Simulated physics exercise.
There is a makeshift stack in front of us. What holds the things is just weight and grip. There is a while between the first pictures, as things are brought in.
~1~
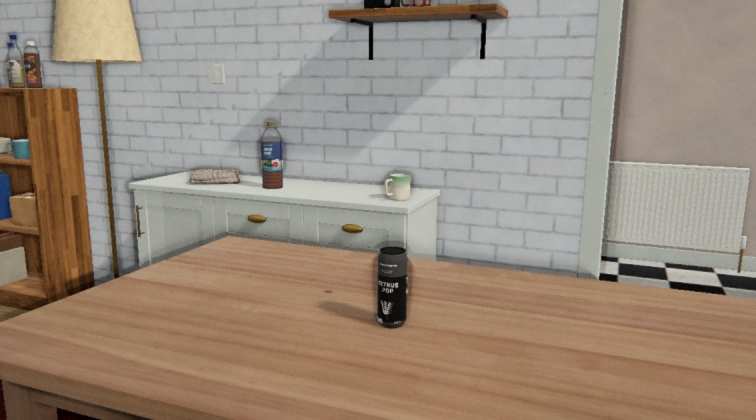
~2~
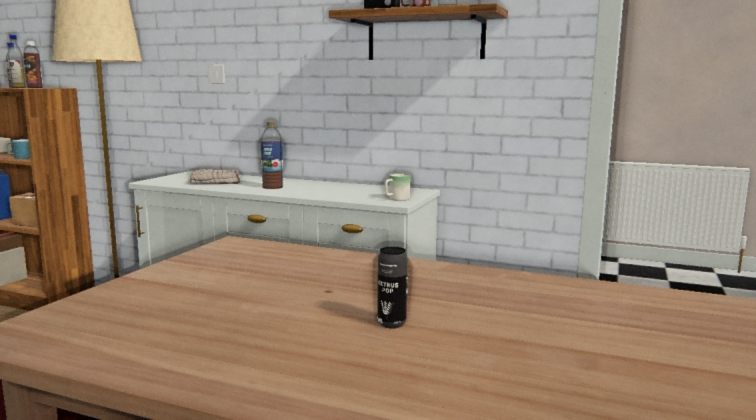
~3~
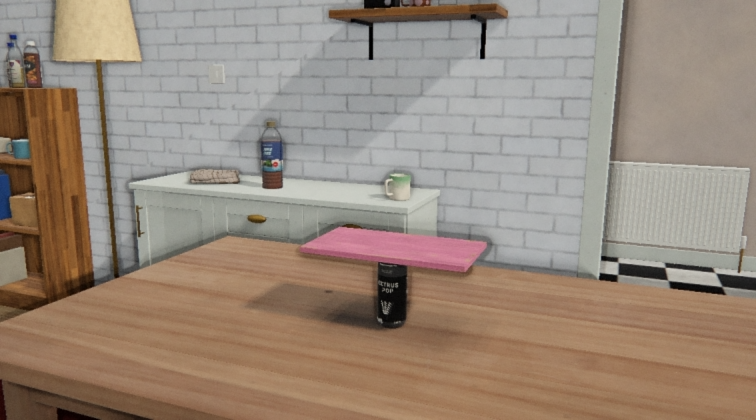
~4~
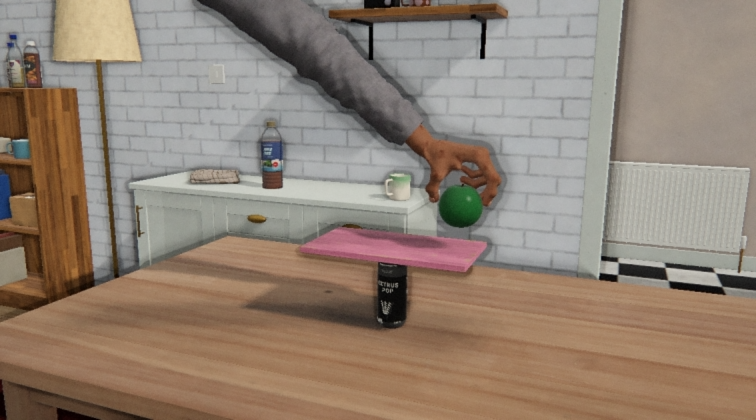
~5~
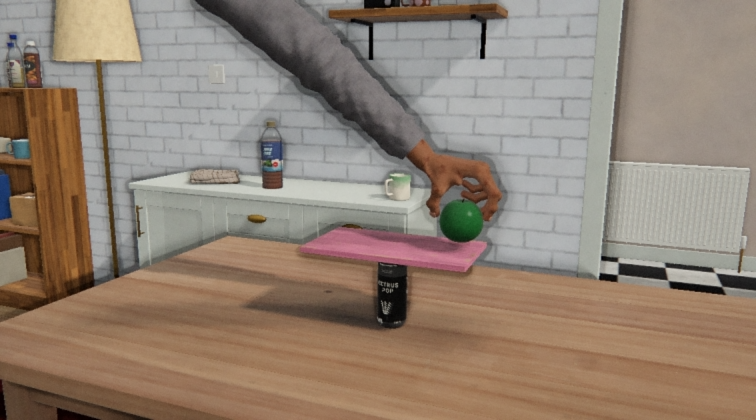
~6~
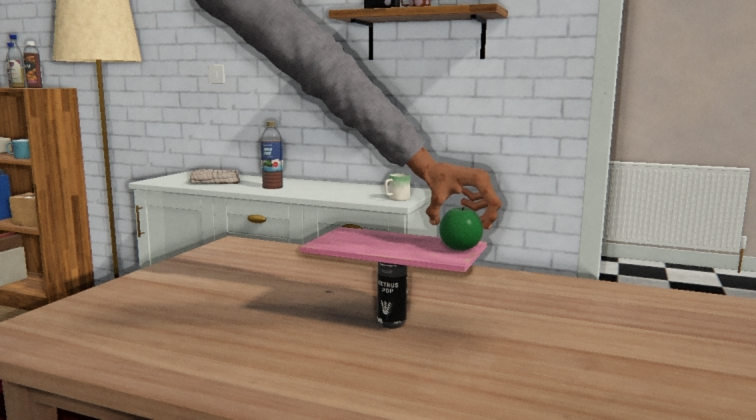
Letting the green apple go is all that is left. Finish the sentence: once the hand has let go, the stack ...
The stack tumbles.
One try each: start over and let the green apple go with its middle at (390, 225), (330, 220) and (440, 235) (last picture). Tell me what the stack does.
Stands firm, topples, topples.
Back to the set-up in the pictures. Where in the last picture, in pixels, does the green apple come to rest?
About (493, 319).
Then, 0.40 s later than the last frame, green apple now fallen; pink board tilted by 61°.
Then, 0.70 s later than the last frame, pink board now fallen; black can tilted by 46°.
When it is over, fallen, black can, green apple and pink board. End places, in pixels of the last picture, green apple near (493, 319). The stack comes apart.
